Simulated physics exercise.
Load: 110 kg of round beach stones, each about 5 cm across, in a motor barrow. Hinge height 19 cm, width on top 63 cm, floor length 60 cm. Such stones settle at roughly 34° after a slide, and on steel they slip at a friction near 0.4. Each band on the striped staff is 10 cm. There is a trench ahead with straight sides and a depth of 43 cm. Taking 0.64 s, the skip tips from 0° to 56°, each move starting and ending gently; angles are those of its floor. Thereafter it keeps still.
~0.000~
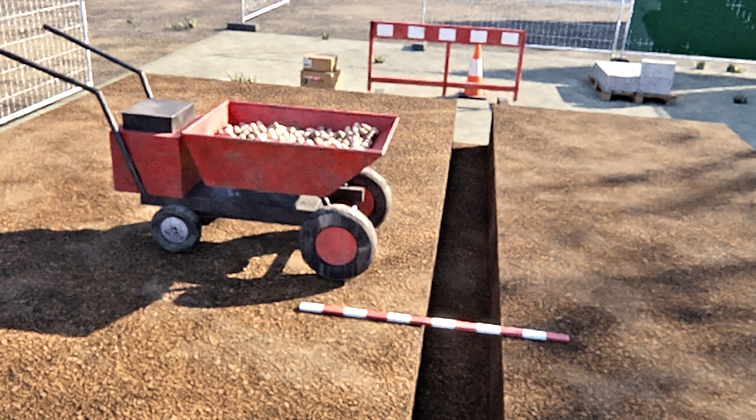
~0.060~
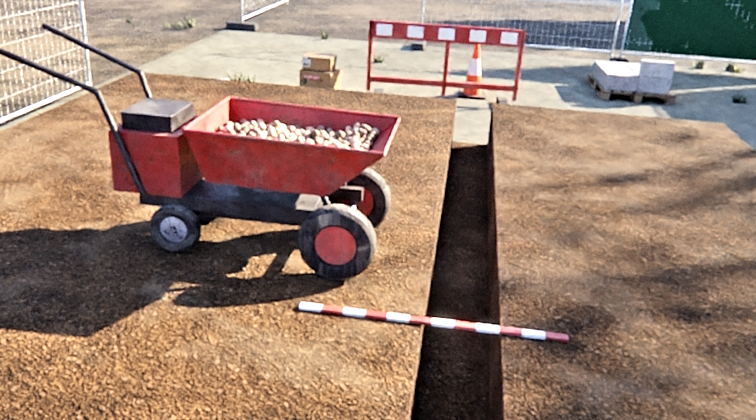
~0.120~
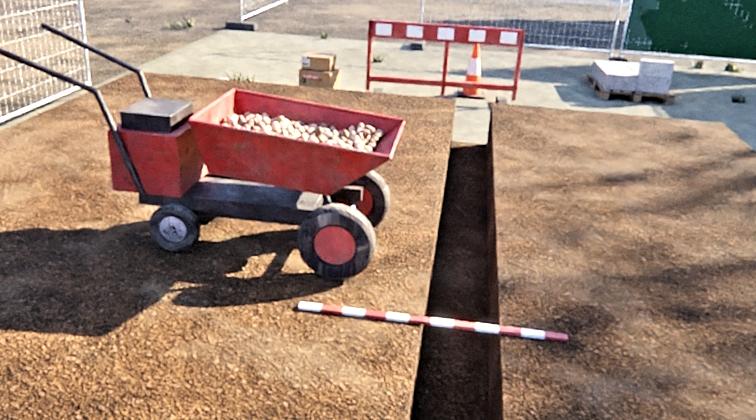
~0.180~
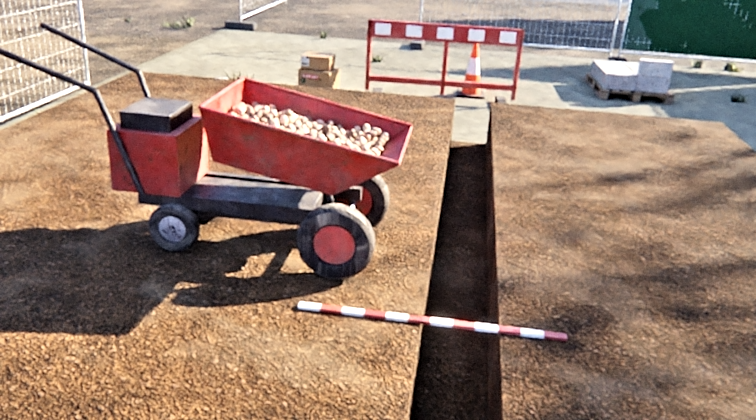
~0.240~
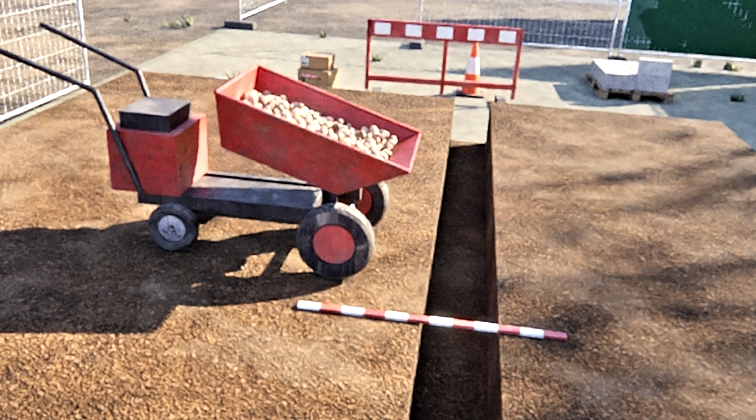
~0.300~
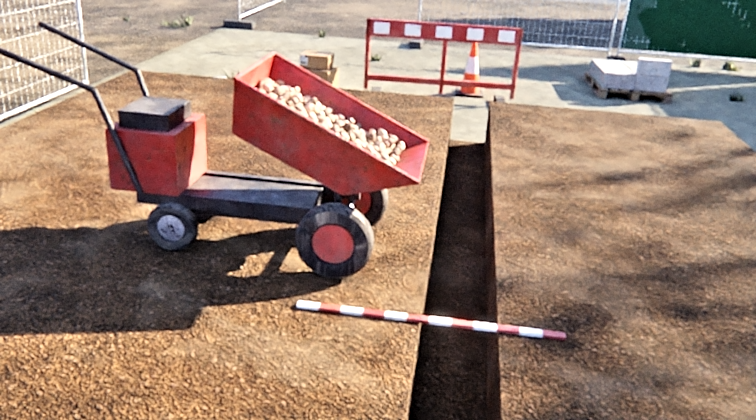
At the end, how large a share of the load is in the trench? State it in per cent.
A share of about 63 per cent.
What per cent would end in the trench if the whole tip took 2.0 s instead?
85 %.
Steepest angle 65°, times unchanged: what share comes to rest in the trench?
It would be near 55 per cent.
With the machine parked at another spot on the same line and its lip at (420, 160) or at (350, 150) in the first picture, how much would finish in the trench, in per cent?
Estimates: 30 % then 90 %.
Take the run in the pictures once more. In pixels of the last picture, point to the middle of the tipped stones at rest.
Roughly at (478, 321).
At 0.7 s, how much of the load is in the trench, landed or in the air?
About 10%.
After 0.5 s the floor is at 47°; 100 % in the skip; the foremost stones are at (419, 184).
After 0.7 s the floor is at 56°; 91 % in the skip, 8 % in the trench; the foremost stones are at (475, 220).
After 1.1 s the floor is at 56°; 38 % in the skip, 30 % in the trench, 32 % past the trench; the foremost stones are at (580, 270).
After 3.0 s the floor is at 56°; 0 % in the skip, 63 % in the trench, 37 % past the trench; the foremost stones are at (755, 299).
